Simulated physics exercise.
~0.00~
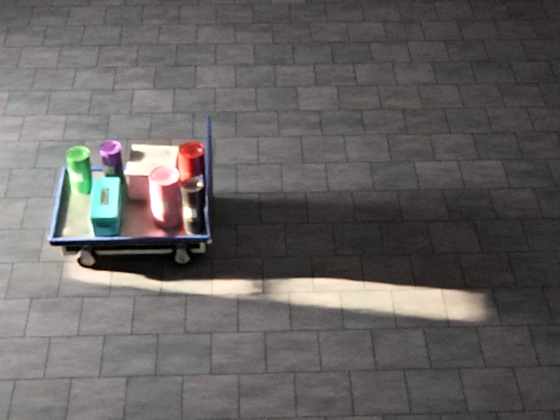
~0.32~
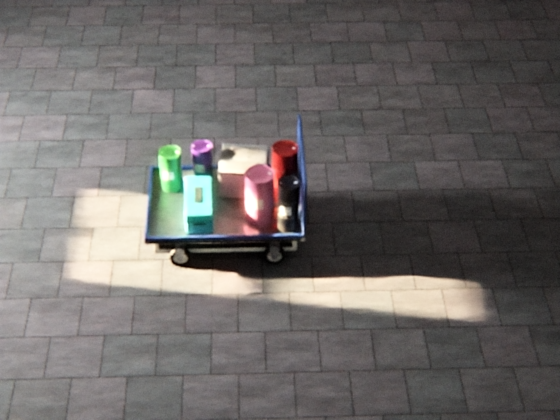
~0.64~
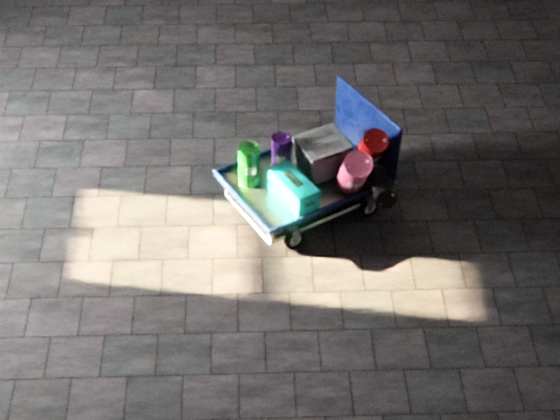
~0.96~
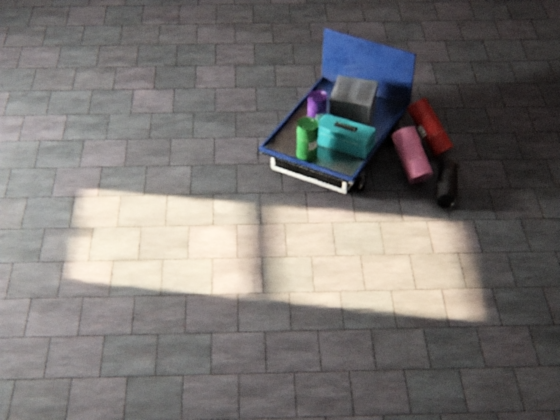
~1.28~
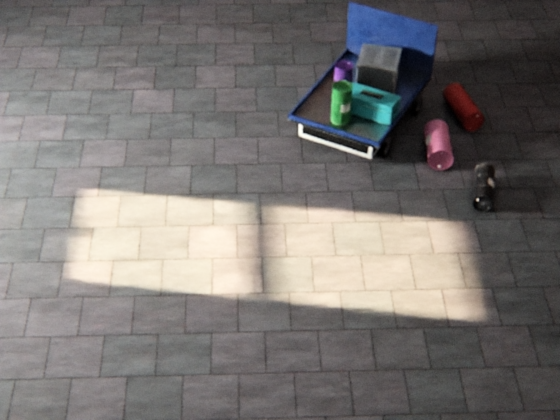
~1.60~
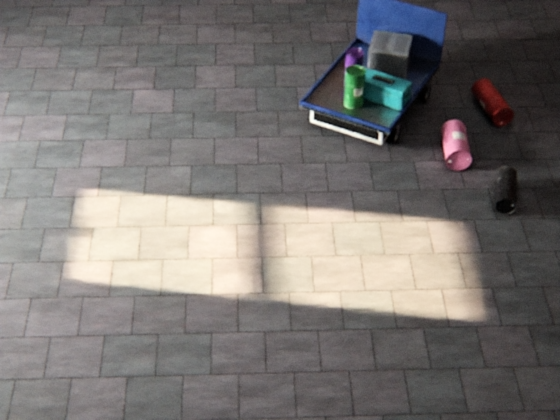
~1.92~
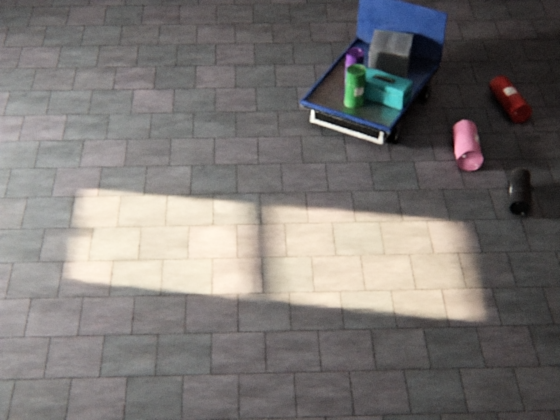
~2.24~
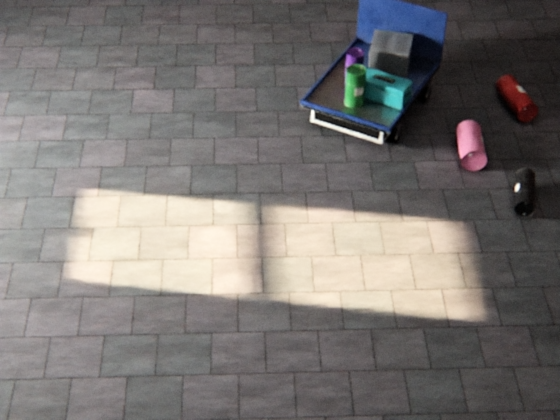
In this clip, a blue cart carrying colourful canisters, a turquoise toolbox and a grey box rolls right across paving and swings away, spilling the black, red and pink canisters, which roll right and lie on their sides as the cart stops with the rest aboard.
